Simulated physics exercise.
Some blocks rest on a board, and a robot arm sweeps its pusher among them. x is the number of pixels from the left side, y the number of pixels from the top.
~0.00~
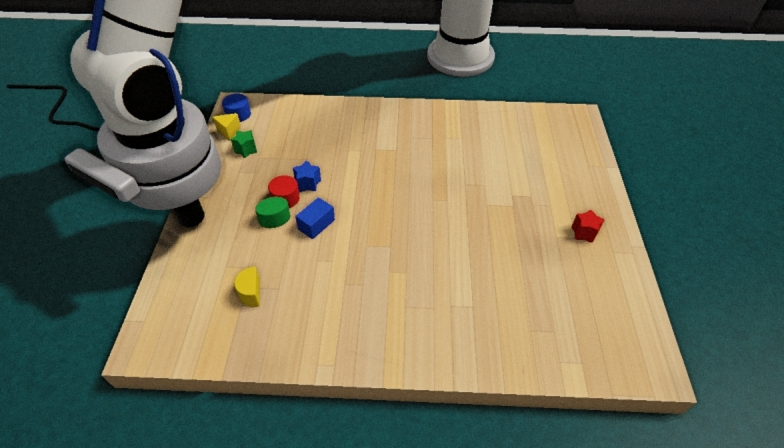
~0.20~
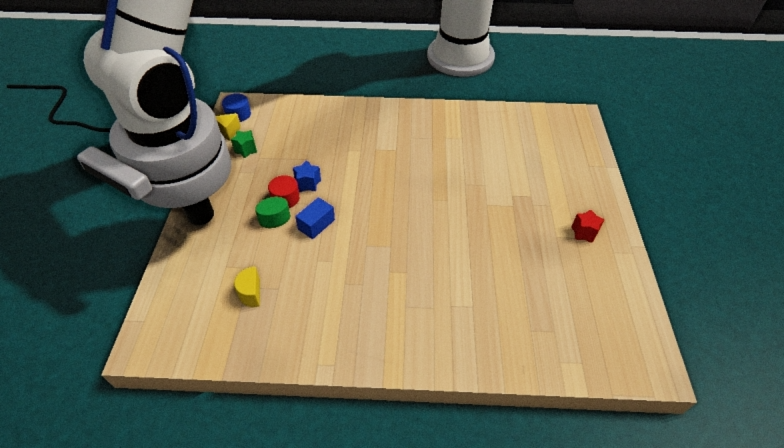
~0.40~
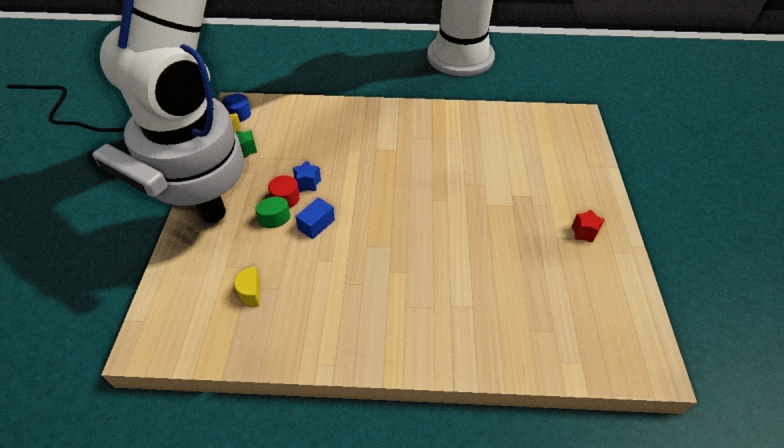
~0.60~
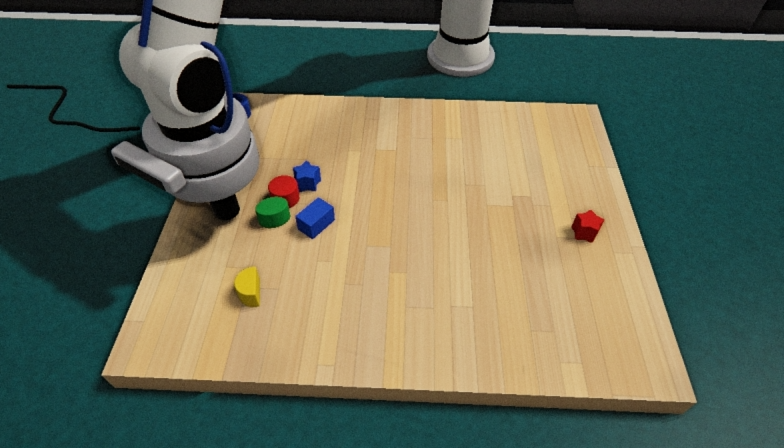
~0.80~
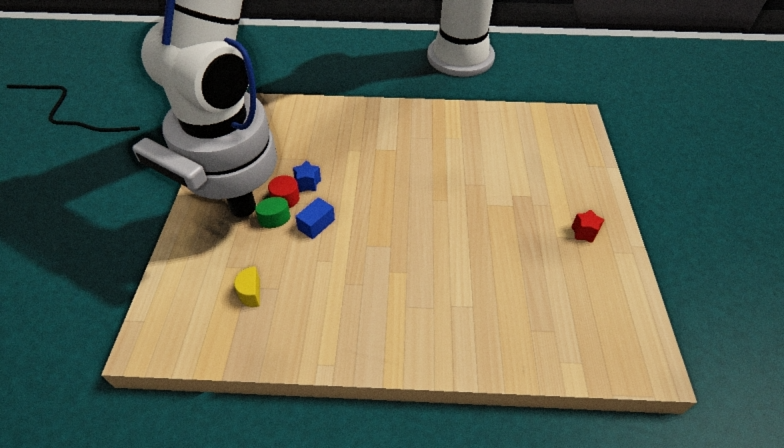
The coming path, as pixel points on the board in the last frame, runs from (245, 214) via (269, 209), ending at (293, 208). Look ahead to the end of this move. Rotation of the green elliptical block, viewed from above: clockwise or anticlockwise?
Top view: Clockwise.
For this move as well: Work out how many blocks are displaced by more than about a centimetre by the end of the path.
Put simply, three or more blocks are moved more than 1 cm.
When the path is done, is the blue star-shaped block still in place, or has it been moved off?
My prediction: It moves.
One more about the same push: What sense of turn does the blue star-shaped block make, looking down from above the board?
Counter-clockwise, from overhead.
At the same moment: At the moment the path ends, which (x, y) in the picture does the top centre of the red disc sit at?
When the path ends, it will be at (311, 180).
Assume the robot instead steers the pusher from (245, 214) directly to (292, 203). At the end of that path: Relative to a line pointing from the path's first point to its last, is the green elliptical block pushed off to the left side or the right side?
Slides right.
What follows on the original path. Halfway along, pusher (269, 203); green elliptical block (286, 207), turned 20° clockwise; red disc (290, 183); blue star-shaped block (309, 167), turned 15° anticlockwise.
At the end, pusher (291, 203); green elliptical block (297, 213), turned 40° clockwise; red disc (311, 180); blue star-shaped block (317, 162), turned 55° anticlockwise; blue oblong block (324, 216), turned 35° anticlockwise.
